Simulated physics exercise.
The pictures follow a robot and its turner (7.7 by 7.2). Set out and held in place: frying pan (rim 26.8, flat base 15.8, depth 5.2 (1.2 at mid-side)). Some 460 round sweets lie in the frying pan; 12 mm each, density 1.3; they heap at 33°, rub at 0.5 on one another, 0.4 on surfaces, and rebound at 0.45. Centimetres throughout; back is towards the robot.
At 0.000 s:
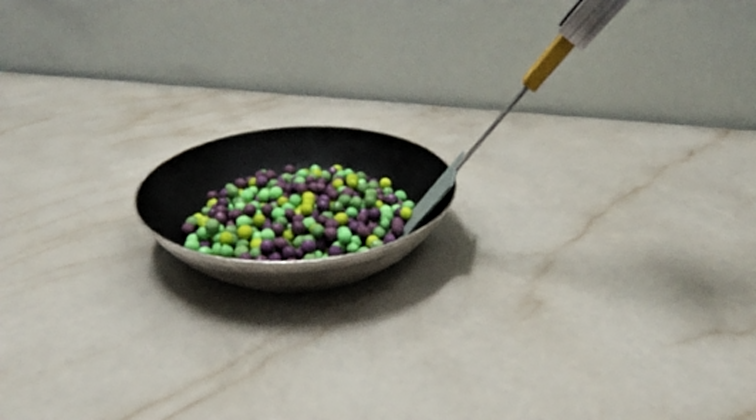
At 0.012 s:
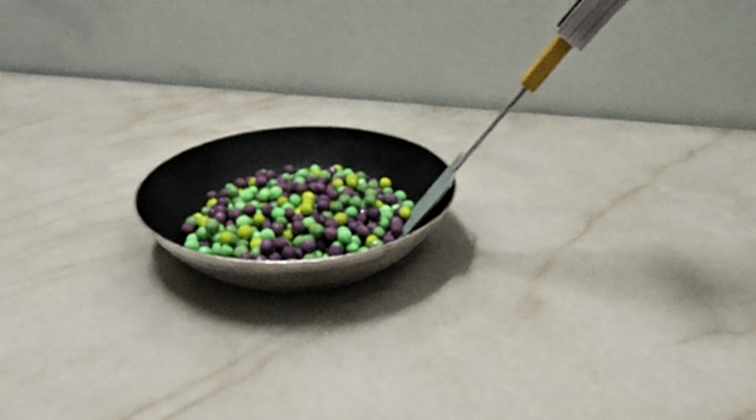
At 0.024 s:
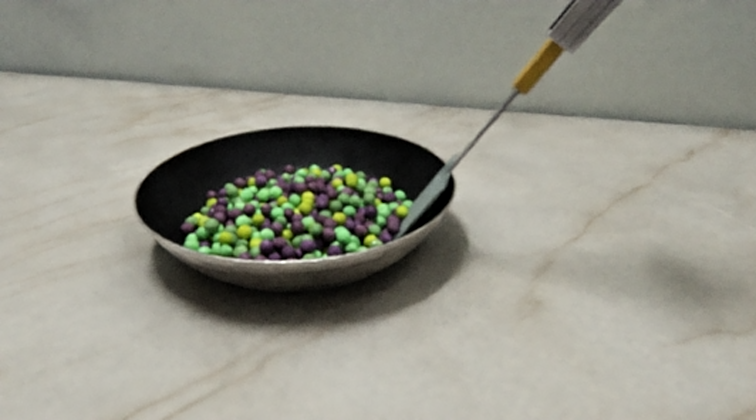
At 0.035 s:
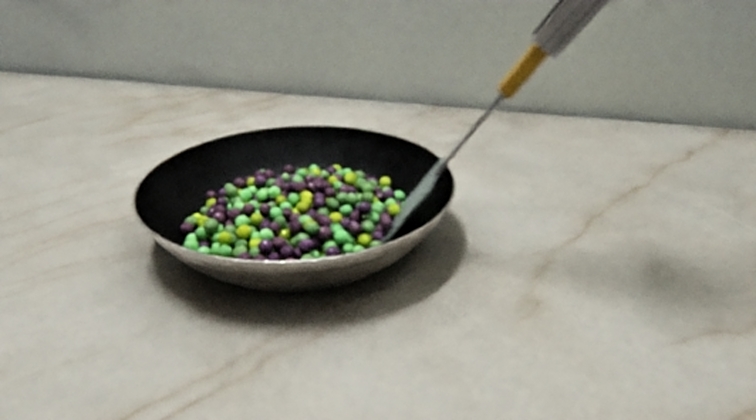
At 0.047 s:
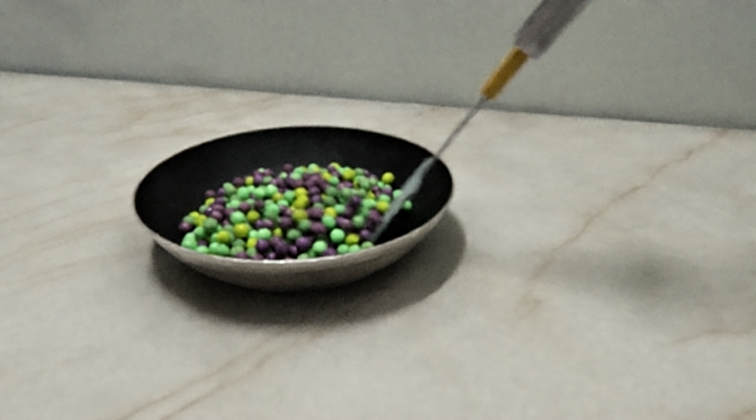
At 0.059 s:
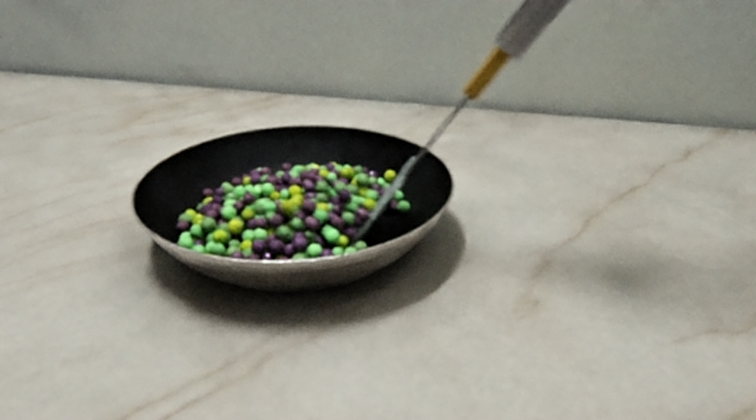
A dark frying pan of small green, purple and yellow balls sat on a marble counter while a turner at its right side slid left, pushing into the pile and shifting some balls.
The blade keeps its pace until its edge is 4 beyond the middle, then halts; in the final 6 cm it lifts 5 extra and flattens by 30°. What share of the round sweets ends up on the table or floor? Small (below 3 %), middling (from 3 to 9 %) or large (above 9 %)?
Answer: Middling; from 3 to 9 % of the round sweets finish on the table or floor.
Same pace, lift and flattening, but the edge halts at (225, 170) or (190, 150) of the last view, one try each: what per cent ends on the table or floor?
Some 15 and 25 per cent.
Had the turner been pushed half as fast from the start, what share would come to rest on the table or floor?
Then about 0 per cent.
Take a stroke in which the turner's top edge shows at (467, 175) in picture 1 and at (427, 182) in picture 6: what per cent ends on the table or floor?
Some 0 per cent.
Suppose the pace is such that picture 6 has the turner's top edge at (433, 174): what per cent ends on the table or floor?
Some 0 per cent.
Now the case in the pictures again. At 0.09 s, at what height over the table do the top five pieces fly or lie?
Roughly 6 cm.
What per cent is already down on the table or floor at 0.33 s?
About 4 per cent.
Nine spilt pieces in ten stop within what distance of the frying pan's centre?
Some 55 cm.
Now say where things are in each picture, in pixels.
Turner top edge at (458, 168), sloping 56°; upper third of the load around (301, 209), from x 190 to 410, top at y 170; 455 in the frying pan, in the first picture.
Turner top edge at (456, 168), sloping 56°; upper third of the load around (301, 209), from x 190 to 410, top at y 170, in the second picture.
Turner top edge at (450, 170), sloping 56°; upper third of the load around (300, 210), from x 190 to 410, top at y 170, in the third picture.
Turner top edge at (437, 173), sloping 56°; upper third of the load around (306, 208), from x 185 to 405, top at y 170, in the fourth picture.
Turner top edge at (421, 174), sloping 56°; upper third of the load around (304, 206), from x 185 to 405, top at y 170, in the fifth picture.
Turner top edge at (406, 173), sloping 56°; upper third of the load around (297, 206), from x 185 to 405, top at y 170; 455 in the frying pan, in the sixth picture.
By 0.09 s, sloping 55°, highest piece 6 above the table; 455 in the frying pan.
By 0.12 s, sloping 44°, highest piece 7 above the table; 455 in the frying pan.
By 0.33 s, sloping 26°, highest piece 7 above the table; 430 in the frying pan, 19 on the table or floor, 6 on the blade or in flight.
By 1.38 s, sloping 26°, highest piece 5 above the table; 430 in the frying pan, 25 on the table or floor.
Final count, 430 in the frying pan, 25 on the table or floor. That is 5 % on the table or floor.
